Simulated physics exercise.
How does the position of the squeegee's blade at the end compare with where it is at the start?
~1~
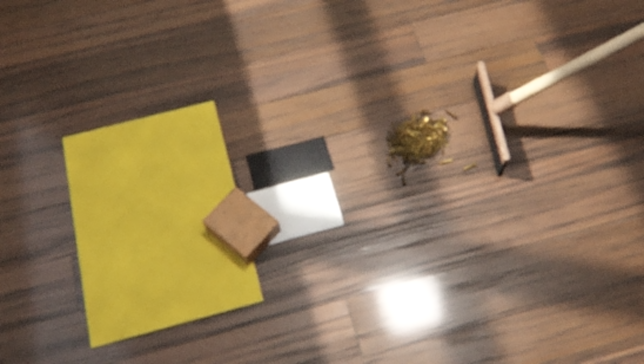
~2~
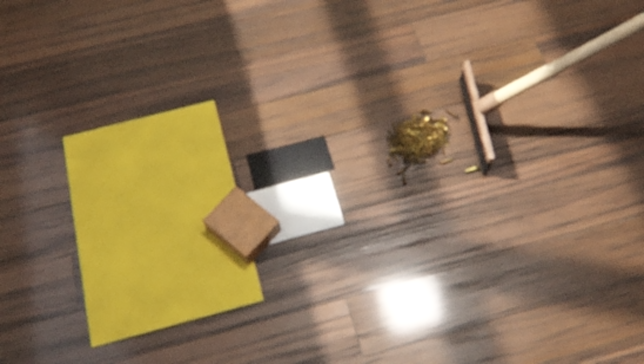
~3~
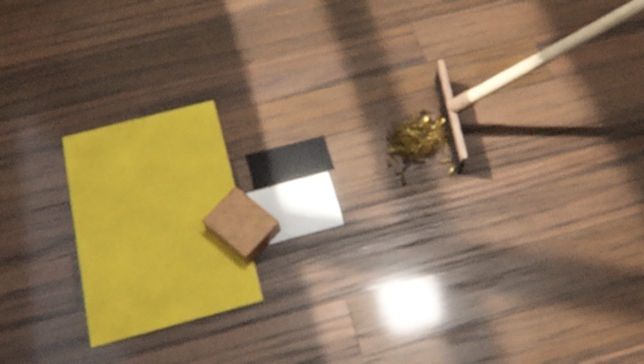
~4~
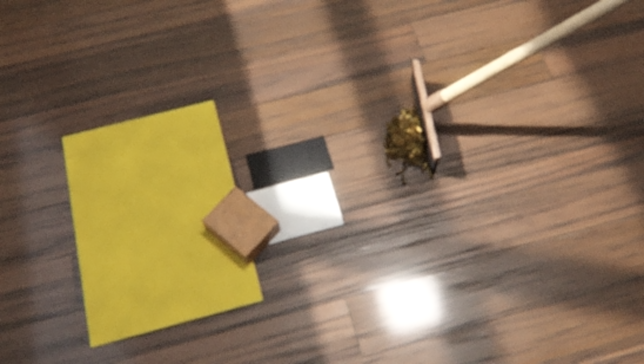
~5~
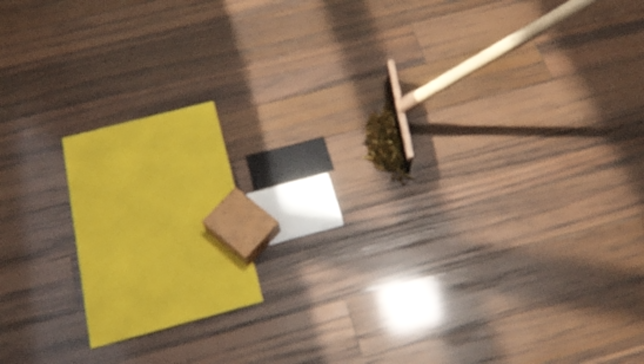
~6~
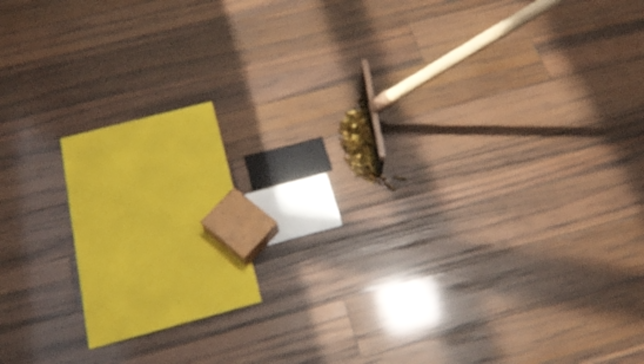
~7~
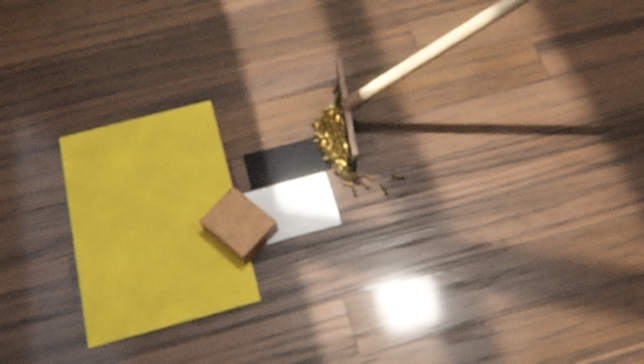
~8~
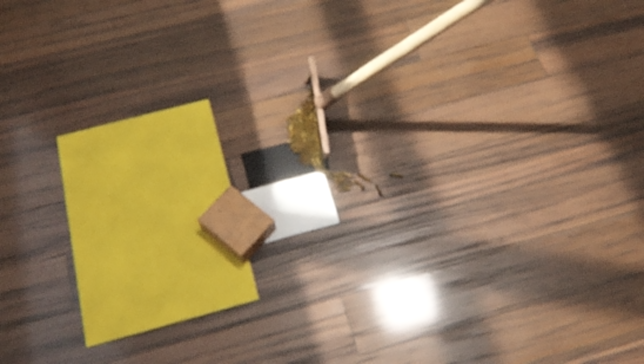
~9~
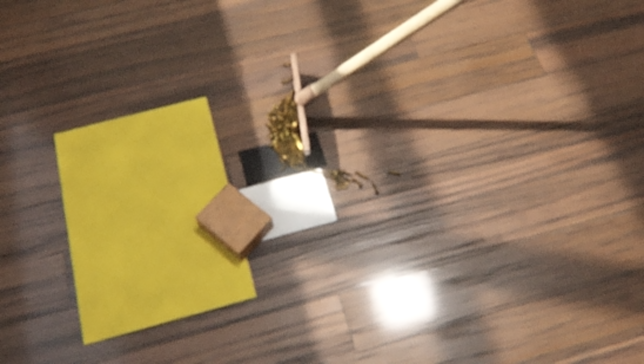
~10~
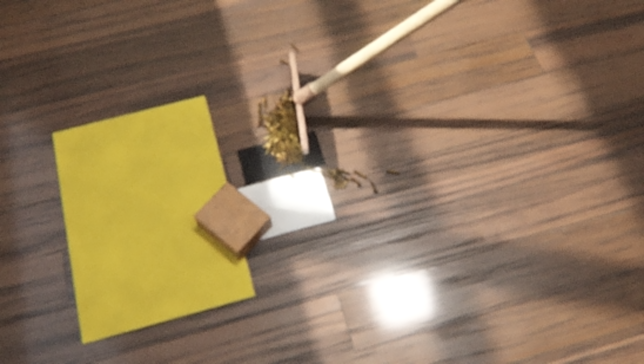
At the start the blade is on bare floor to the right of the pile, well away from the mats. By the end it is much further left, up by the black mat, with most of the pile just to its left.
The clip shows a long-handled squeegee pushing a pile of small brass-coloured screws left across a wooden floor towards coloured mats and a brown block. Some pieces trail behind, and the squeegee stops with the pile partly on the black mat, short of the yellow one.
